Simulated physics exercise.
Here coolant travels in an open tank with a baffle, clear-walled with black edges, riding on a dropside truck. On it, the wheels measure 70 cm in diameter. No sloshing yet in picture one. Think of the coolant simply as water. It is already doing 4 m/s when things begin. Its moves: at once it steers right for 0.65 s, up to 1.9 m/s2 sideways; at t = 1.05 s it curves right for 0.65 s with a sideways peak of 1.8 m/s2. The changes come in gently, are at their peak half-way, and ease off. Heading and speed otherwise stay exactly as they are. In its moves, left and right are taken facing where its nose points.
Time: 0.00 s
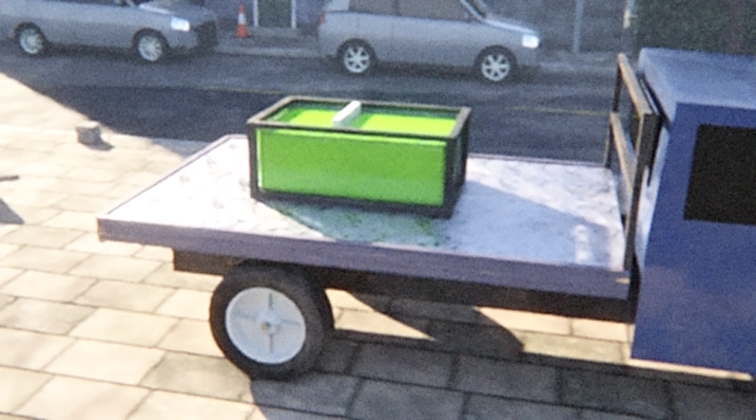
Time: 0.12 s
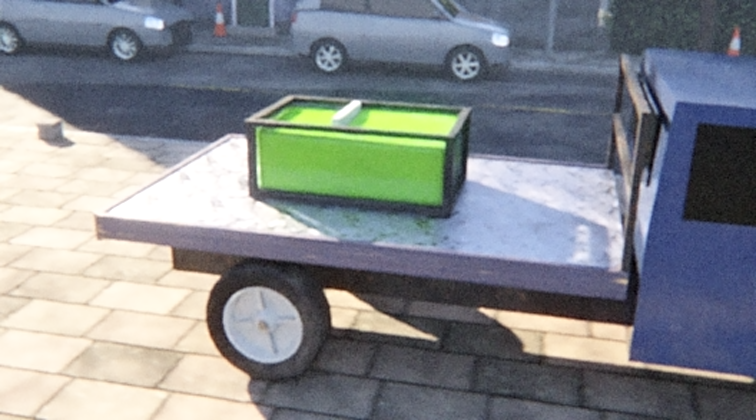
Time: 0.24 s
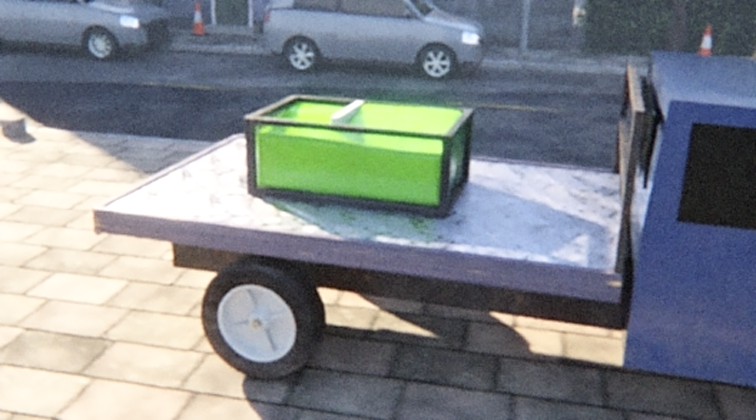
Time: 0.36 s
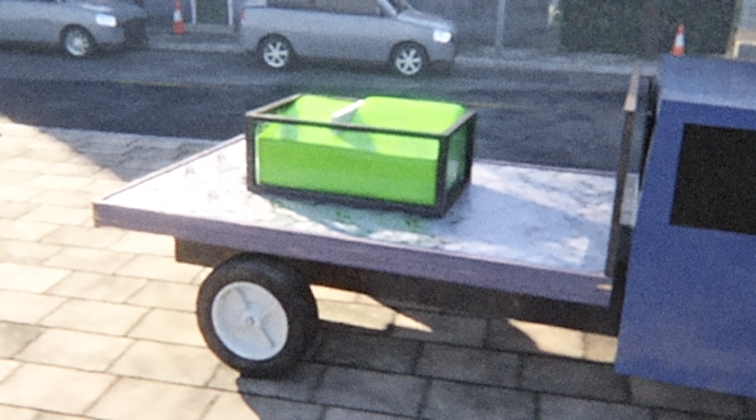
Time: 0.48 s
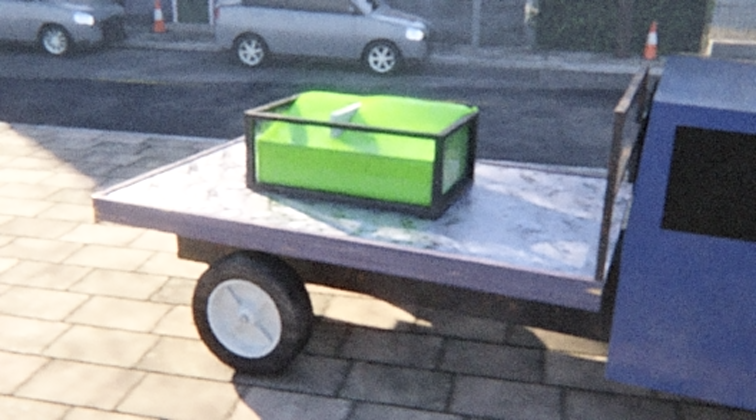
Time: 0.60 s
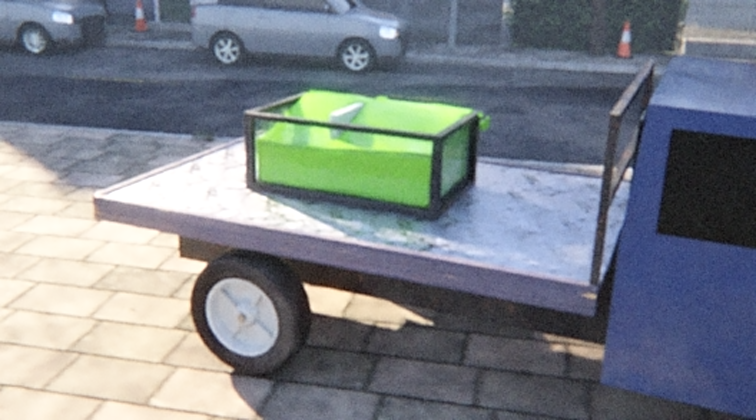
A blue truck with a flat, pale bed stands out on a sunlit paved area beside a road, seen from its side and slightly above, with its cab at the right. On the bed sits a black-edged clear tank of bright green liquid with a pale divider, while silver cars and orange cones line the far roadside. The background slides left as the view keeps with the truck, its cab edges slightly left, and the liquid heaps towards the tank's far side, then eases slightly.
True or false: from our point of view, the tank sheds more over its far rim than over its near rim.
True, the far rim sheds more.
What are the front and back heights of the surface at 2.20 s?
At that moment it stands around 28 cm in front and around 32 cm behind.
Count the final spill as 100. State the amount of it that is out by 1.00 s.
Around 20 percent of it.
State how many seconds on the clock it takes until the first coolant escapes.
At about 0.7 s.
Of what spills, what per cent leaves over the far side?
Roughly 80 in a hundred.
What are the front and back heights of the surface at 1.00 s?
The surface sits near 34 cm in front and near 36 cm at the rear.
After 1.00 s it stands 37 cm high behind and 35 cm in front; 2 per cent has gone over the far side.
After 1.60 s it stands 33 cm high behind and 33 cm in front; 3 per cent has gone over the far side, a little elsewhere.
After 2.20 s it stands 33 cm high behind and 28 cm in front; 10 per cent has gone over the far side, a little elsewhere.
After 4.68 s 11 per cent has gone over the far side, a little elsewhere; the far side has passed 9 per cent and the near side 1.
